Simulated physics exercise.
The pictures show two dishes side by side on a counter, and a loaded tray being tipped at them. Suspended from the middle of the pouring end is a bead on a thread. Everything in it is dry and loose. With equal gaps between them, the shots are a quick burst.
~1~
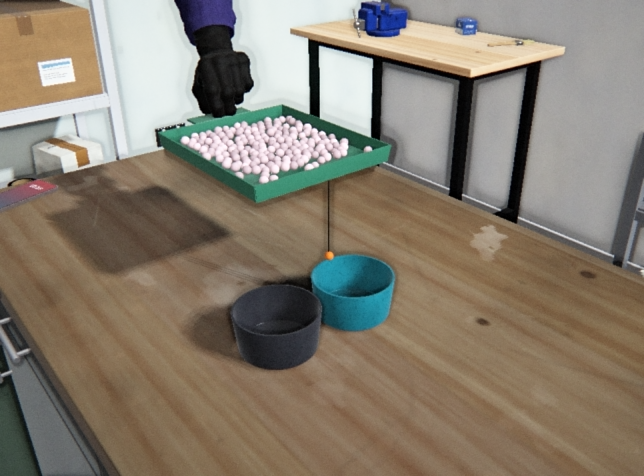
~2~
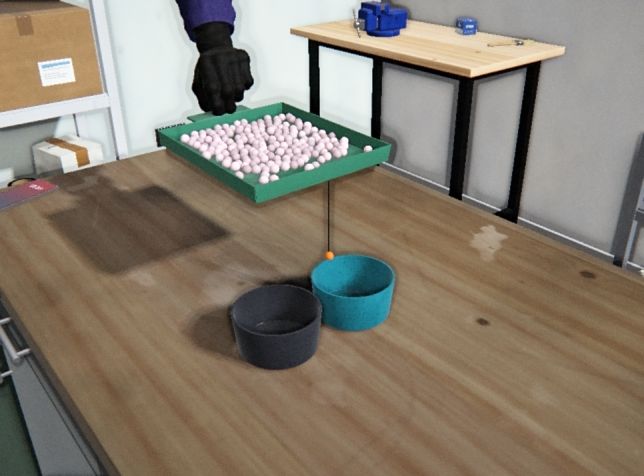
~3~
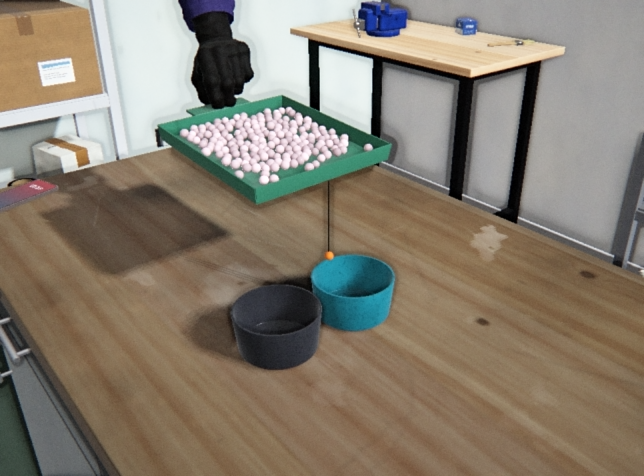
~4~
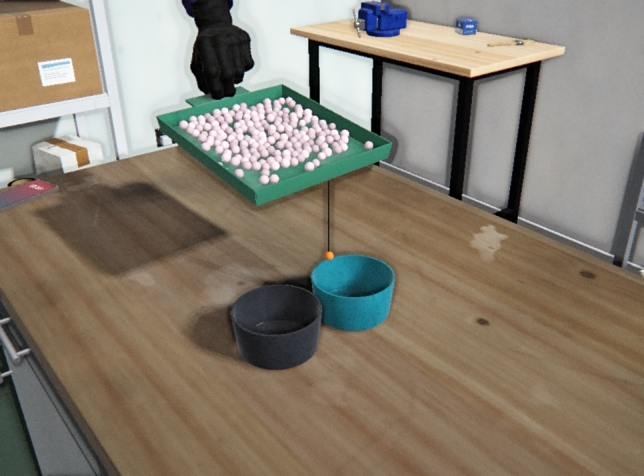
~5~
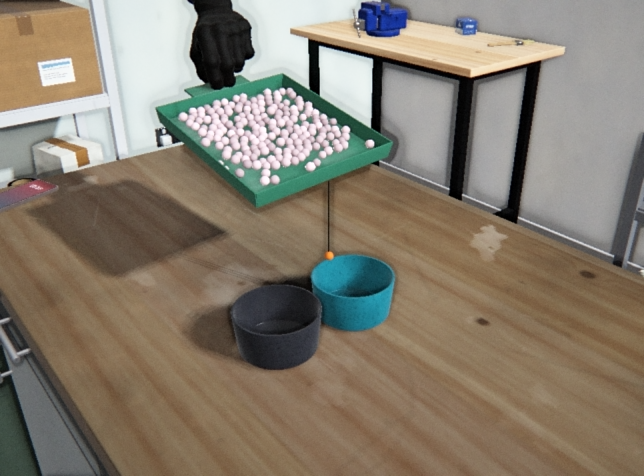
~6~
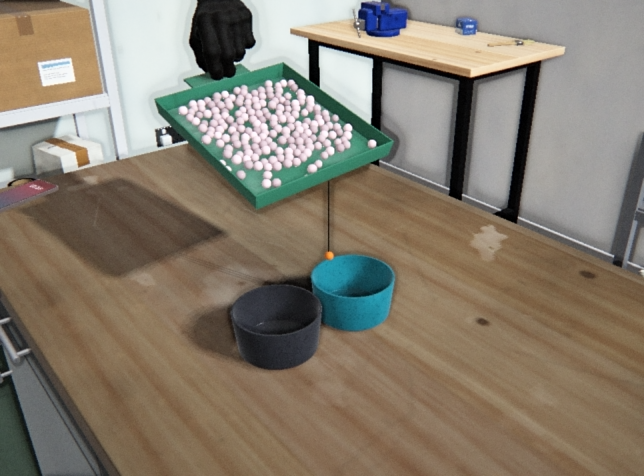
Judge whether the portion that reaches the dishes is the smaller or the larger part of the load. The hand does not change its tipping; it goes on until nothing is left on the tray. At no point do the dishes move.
In the end the dishes save the greater share of it.
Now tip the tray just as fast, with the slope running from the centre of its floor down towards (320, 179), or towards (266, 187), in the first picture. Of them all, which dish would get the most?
Rightward dish on the first try, Leftward dish on the second.
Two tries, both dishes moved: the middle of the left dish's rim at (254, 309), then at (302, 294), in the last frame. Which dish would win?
Well, the first go goes to the leftmost dish, and the second to the leftmost dish.
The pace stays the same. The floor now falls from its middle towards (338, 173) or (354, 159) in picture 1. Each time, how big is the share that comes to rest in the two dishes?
The first try yields 40 percent and the second 0 percent.
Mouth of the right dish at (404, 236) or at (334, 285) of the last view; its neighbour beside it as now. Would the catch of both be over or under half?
Try 1: A minority of it. Try 2: A majority of it.
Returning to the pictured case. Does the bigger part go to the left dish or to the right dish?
Noted: Left of the pair.
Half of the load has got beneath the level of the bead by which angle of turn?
That happens at close to 95 degrees.
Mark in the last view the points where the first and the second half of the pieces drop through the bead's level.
Around (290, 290) at first; around (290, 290) after that.
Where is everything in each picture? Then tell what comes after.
Corners of the pouring end near (256, 185) and (388, 145), level; middle of the load near (262, 147), sugar pearls; left dish near (304, 345); right dish near (380, 308); bead on its thread near (329, 256), in the first picture.
Corners of the pouring end near (256, 185) and (388, 145), level; middle of the load near (262, 145), in the second picture.
Corners of the pouring end near (256, 187) and (388, 144), tipped barely, lowest at the left corner; middle of the load near (262, 142), in the third picture.
Corners of the pouring end near (256, 189) and (389, 143), tipped a little, lowest at the left corner; middle of the load near (262, 136), in the fourth picture.
Corners of the pouring end near (257, 192) and (389, 142), tipped a little, lowest at the left corner; middle of the load near (262, 131), in the fifth picture.
Corners of the pouring end near (257, 194) and (390, 141), tipped clearly, lowest at the left corner; middle of the load near (263, 128), all but a few on the move; left dish near (304, 345); right dish near (380, 308), in the sixth picture.
Shortly afterwards, tray tipped steeply; all but a few on the tray; only a few in the left dish; only a few in the right dish; only a few in the air.
Next, tray tipped past a quarter turn; a little on the tray; near half in the left dish; a little in the right dish; a little outside both; a little in the air.
Some moments later, tray tipped past a quarter turn; the bulk in the left dish; a little in the right dish; a little outside both.
In the end, tray tipped past a quarter turn; the bulk in the left dish; a little in the right dish; a little outside both.
